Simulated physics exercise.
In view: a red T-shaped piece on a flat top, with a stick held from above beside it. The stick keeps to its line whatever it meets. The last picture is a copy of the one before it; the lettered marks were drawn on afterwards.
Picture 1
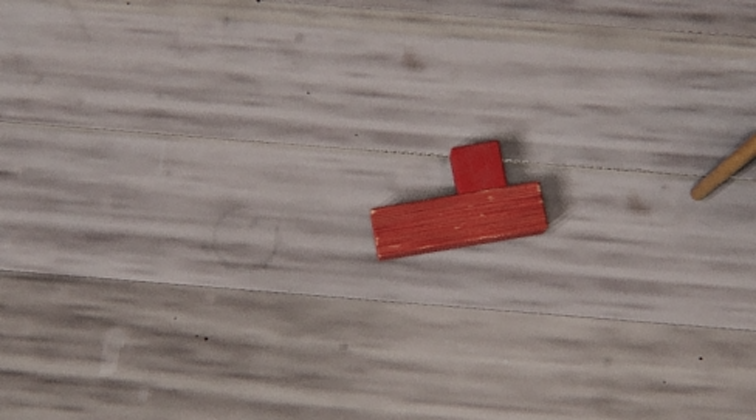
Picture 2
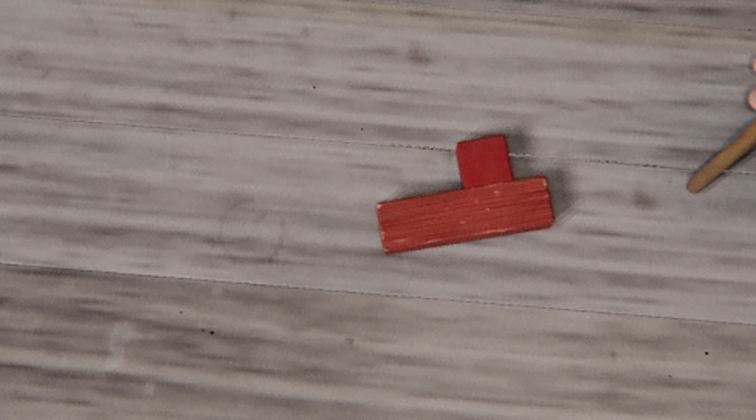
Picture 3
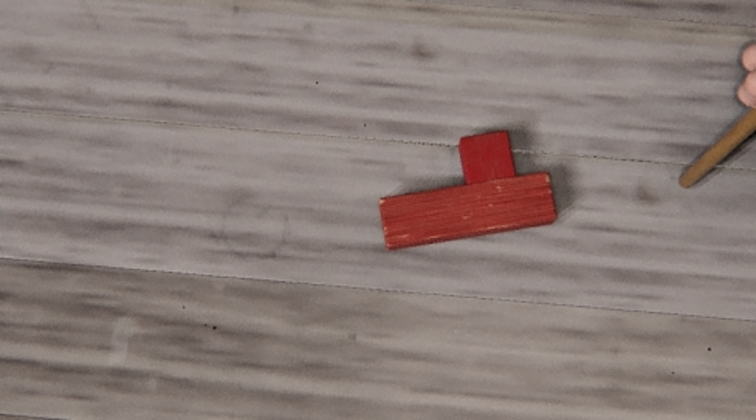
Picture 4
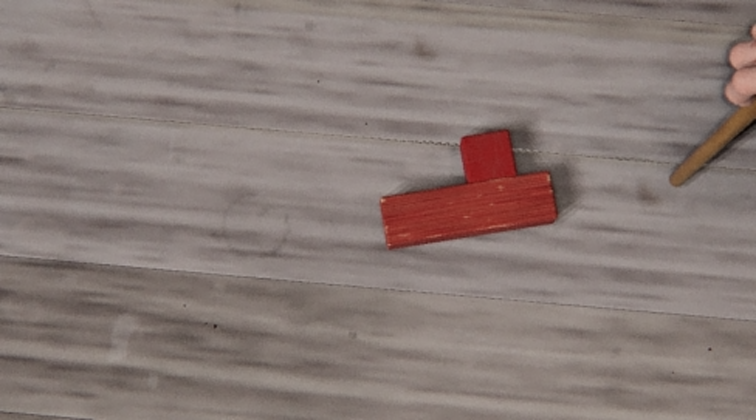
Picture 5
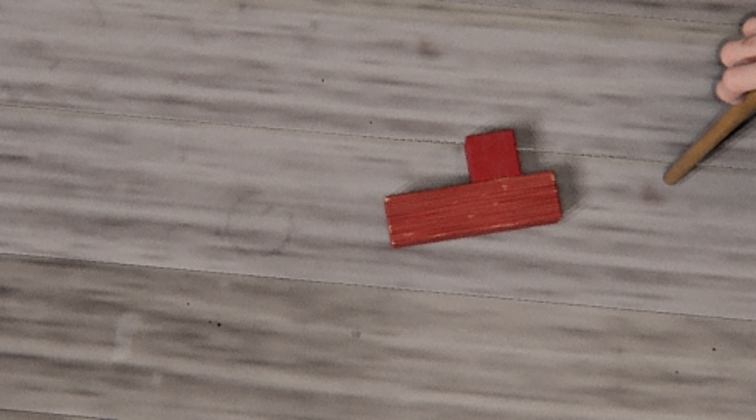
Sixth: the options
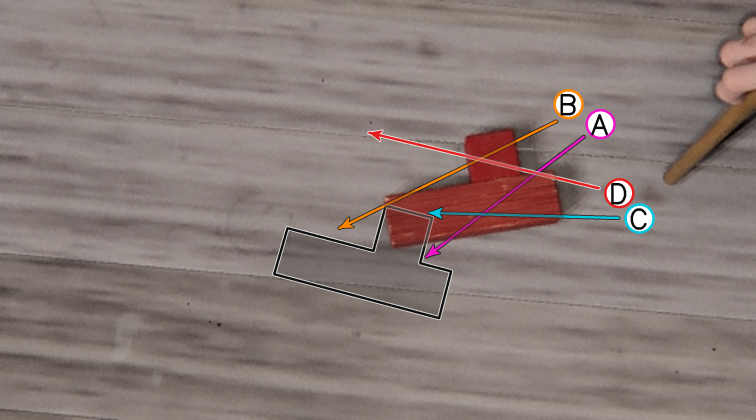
A hand-held stick shifts slightly left while a red T-shaped piece lies still on a flat top.
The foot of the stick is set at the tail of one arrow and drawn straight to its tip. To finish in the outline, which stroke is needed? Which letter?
It ends in the outline with A.
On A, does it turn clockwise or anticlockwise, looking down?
Clockwise.
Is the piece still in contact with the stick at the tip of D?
At the end, no.
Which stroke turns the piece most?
B.
On the marked copy, A from (584, 137) to (427, 257); B from (556, 121) to (340, 228); C from (619, 218) to (429, 213); D from (599, 188) to (369, 133).
Taking A. A third of the way, foot of the stick (527, 180), piece (473, 210).
Two thirds of the way, foot of the stick (471, 223), piece (409, 245).
When it is over, foot of the stick (427, 257), piece (359, 266); it fills the outline.
As for the rest, B leaves the piece out of the outline, at (414, 275); C leaves the piece out of the outline, at (341, 173); D leaves the piece out of the outline, at (388, 226).
